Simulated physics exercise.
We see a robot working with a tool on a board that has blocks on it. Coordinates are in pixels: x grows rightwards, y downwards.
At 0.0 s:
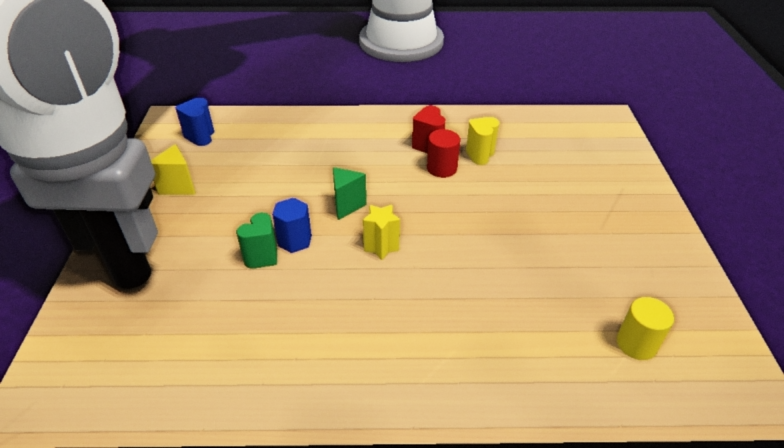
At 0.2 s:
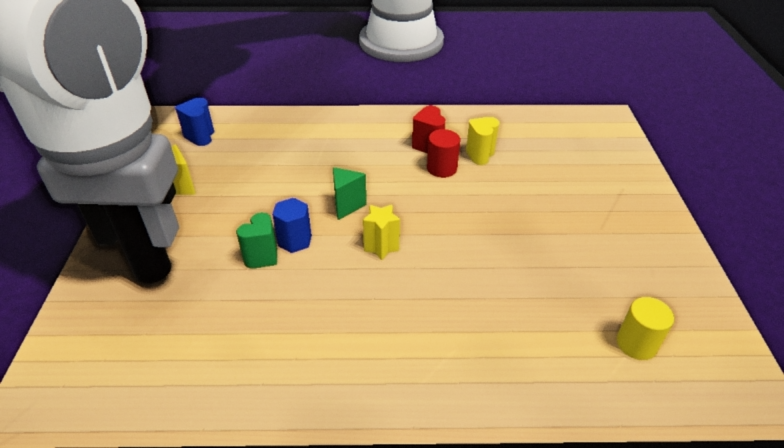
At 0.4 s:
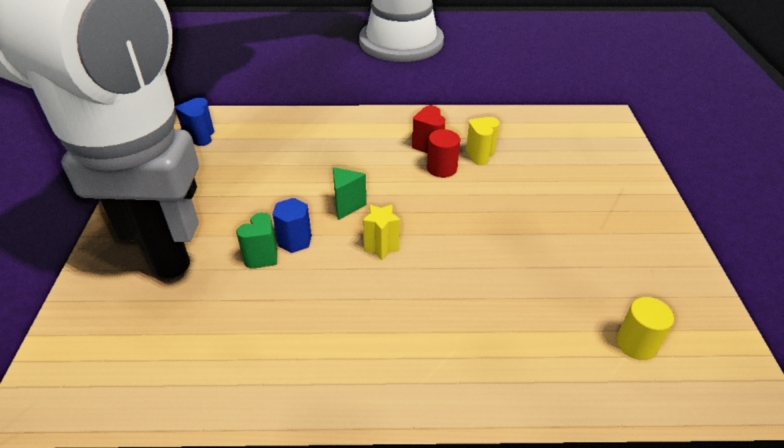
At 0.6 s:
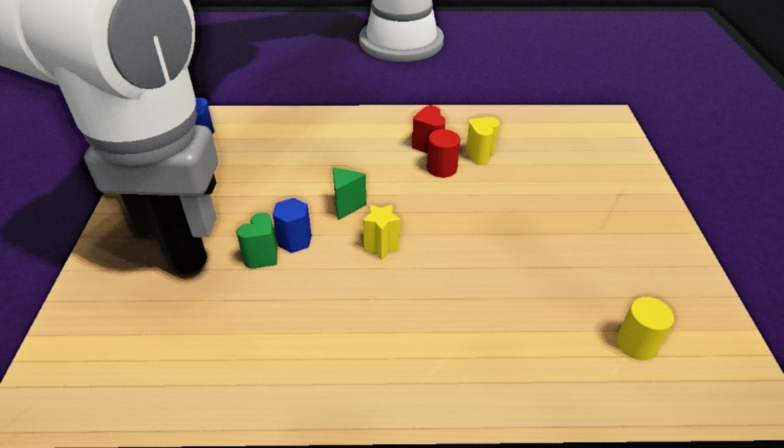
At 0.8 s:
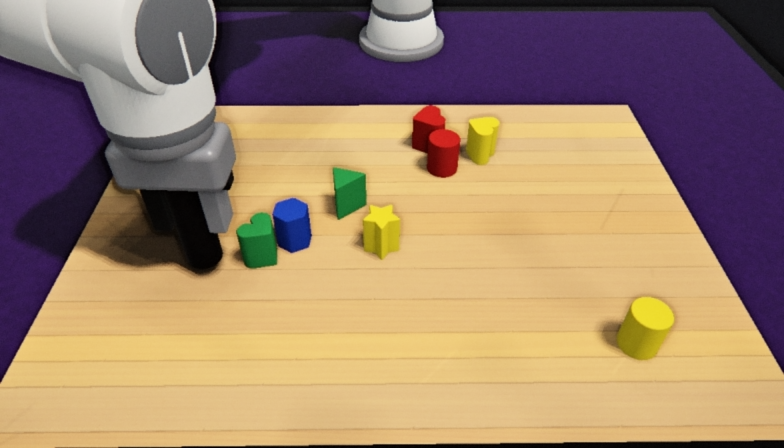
A grey and white robot arm with a dark tool tip reaches down at the left edge of a pale wooden board on a purple surface, seen from above at an angle. Green, blue and yellow blocks sit left of centre, red and yellow ones near the back, and a yellow cylinder at right. The arm slides slowly rightward toward the green heart, covering the blocks behind it, while the blocks and camera stay still.
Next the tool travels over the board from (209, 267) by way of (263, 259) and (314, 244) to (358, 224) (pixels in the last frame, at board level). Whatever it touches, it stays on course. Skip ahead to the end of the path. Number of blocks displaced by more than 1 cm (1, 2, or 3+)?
At least three of them.
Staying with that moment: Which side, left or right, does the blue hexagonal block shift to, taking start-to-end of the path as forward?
Its shift is leftward.
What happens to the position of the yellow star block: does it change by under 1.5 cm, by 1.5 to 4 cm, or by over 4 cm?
Under 1.5 cm.
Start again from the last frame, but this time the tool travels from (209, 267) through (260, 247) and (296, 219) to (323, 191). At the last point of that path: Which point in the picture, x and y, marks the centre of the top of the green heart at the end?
Answer: (282, 225).
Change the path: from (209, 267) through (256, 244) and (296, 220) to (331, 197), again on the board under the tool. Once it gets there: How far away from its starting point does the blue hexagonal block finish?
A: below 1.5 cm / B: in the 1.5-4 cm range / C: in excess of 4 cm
My answer is option B.
On the path given first. One third of the way, tool at (262, 249); green heart at (289, 214), turned 35° anticlockwise; blue hexagonal block at (311, 197).
Two thirds of the way, tool at (313, 234); green heart at (333, 199), turned 80° anticlockwise; blue hexagonal block at (330, 179), turned 35° anticlockwise; green triangular block at (354, 171), turned 20° anticlockwise.
At the end, tool at (357, 214); green heart at (374, 178), turned 85° anticlockwise; blue hexagonal block at (337, 170), turned 65° anticlockwise; green triangular block at (366, 158), turned 40° anticlockwise; yellow star block in place.
